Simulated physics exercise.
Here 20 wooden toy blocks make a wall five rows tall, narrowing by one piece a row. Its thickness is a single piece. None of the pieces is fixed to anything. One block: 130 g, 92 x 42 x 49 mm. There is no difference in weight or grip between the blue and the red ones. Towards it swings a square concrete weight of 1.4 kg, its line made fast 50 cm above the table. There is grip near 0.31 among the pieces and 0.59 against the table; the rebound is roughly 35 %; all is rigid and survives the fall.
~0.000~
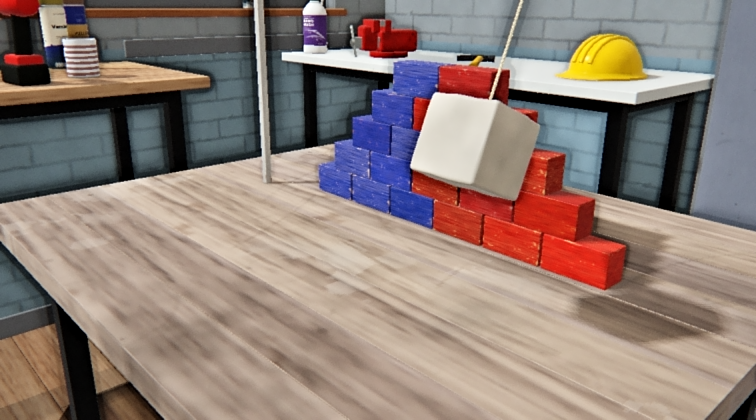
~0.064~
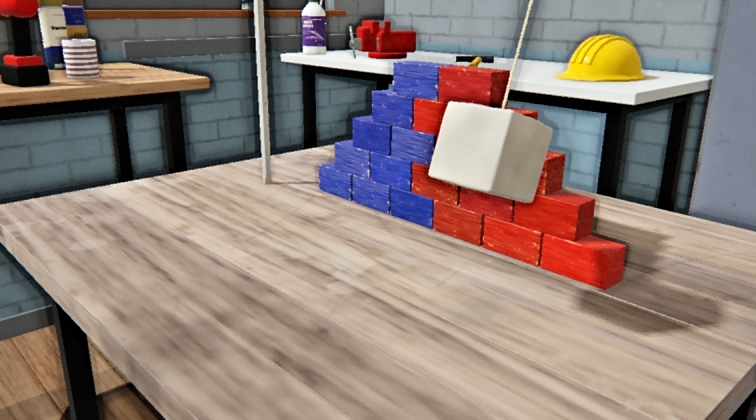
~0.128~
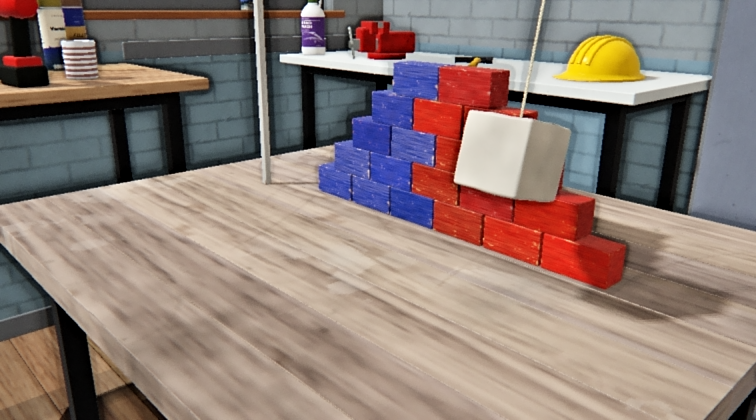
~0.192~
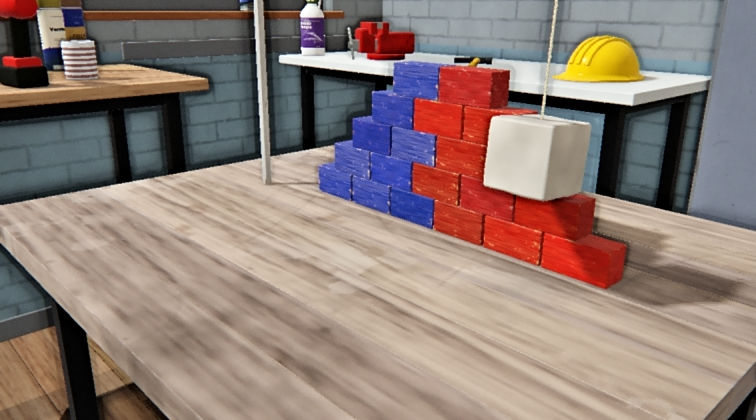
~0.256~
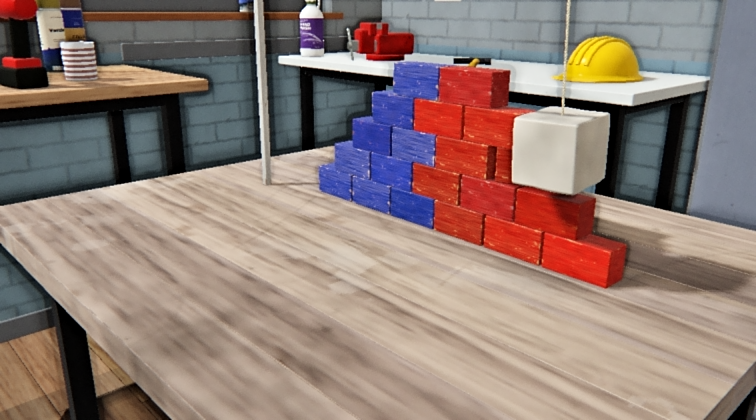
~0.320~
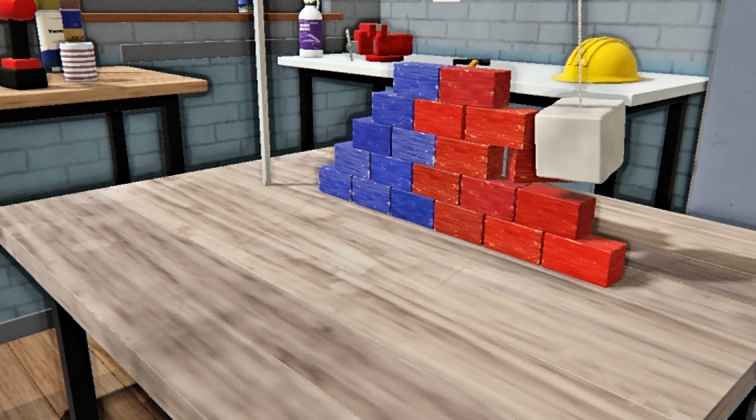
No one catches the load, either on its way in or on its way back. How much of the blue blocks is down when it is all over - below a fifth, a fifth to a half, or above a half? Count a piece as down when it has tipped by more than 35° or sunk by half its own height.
Down at the finish: Below a fifth.
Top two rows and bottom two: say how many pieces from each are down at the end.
From the top 0, from the bottom 0.
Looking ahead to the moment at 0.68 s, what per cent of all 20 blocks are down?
5 percent by then.
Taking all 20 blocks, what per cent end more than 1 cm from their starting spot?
Shifted fraction is 10 per cent.
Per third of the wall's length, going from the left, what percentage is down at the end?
I'd put it at 0 % left, 0 % middle and 20 % right.
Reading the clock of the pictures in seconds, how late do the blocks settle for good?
Time: About 1.5 s.
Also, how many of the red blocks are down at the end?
Looking at red, I make it 1 down at the end.
By 0.44 s, line 21° past plumb; none of the 9 blue blocks down (0 of 20 in all colours); top blue block unmoved; top red block moved 8 mm.
By 0.68 s, line 14° past plumb; none of the 9 blue blocks down (1 of 20 in all colours); top blue block unmoved; top red block tilted 6°.
When it is over (1.5 s), line 12° past plumb; none of the 9 blue blocks down (1 of 20 in all colours); top blue block unmoved; top red block moved 9 mm. That is 0 per cent. In pixels of the last frame, middles, top blue block near (424, 81), top red block near (479, 86).
